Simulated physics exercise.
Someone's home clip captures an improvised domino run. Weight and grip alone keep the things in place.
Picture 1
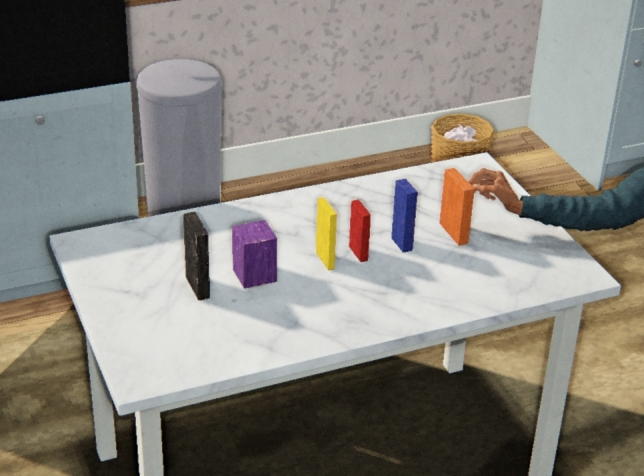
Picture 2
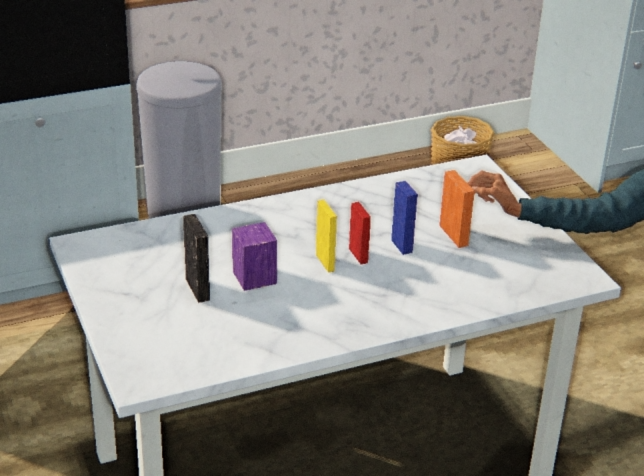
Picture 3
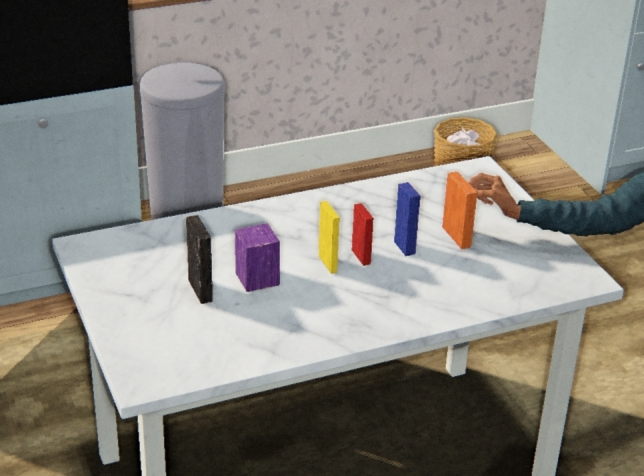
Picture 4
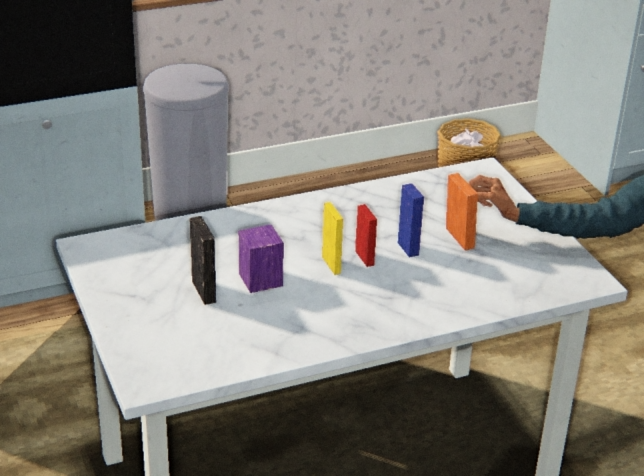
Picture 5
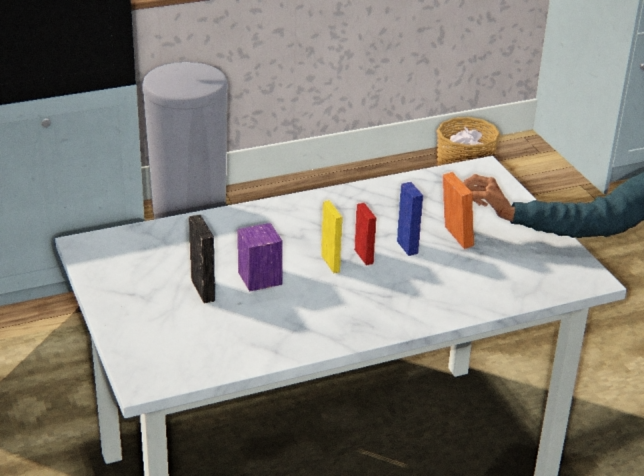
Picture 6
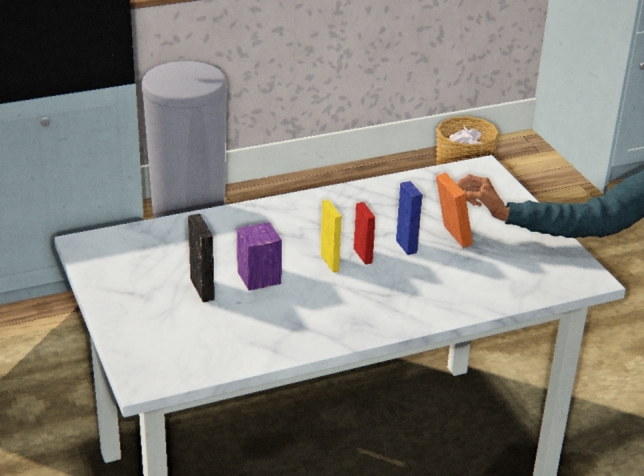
On a marble-topped table in a room, black, purple, yellow, red, blue and orange blocks stand upright in a spaced row while a hand at the right pushes the orange one, which tilts slightly to the left.
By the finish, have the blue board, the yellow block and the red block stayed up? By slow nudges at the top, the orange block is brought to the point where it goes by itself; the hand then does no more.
Blue board: No, fallen; yellow block: No, fallen; red block: No, fallen.
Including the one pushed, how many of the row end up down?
The count is 4.
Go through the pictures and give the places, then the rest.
Blue board (404, 216); yellow block (326, 234); red block (360, 231), in the first picture.
Purple block (255, 256), in the second picture.
Purple block (257, 258), in the third picture.
Orange block 3° over; purple block (261, 259), in the fourth picture.
Orange block 8° over; purple block (260, 257), in the fifth picture.
Orange block 14° over; blue board (409, 218); yellow block (331, 236); red block (364, 233), in the sixth picture.
Then, 0.30 s later than the last frame, orange block 58° over; blue board tilted by 14° near (401, 219).
Then, 0.50 s later than the last frame, orange block 79° over; blue board tilted by 57° near (373, 234); red block tilted by 39° near (347, 240); yellow block tilted by 11° near (324, 237).
Then, 0.60 s later than the last frame, orange block 80° over; blue board on its side near (366, 244); red block tilted by 71° near (336, 251); yellow block tilted by 56° near (302, 251).
Then, 0.80 s later than the last frame, orange block 90° over; blue board on its side near (365, 245); yellow block on its side near (296, 266); red block on its side near (335, 254).
When it is over, lying over on the table, blue board, red block and yellow block; purple block as before. End places, in pixels of the last picture, blue board near (365, 245), yellow block near (296, 267).
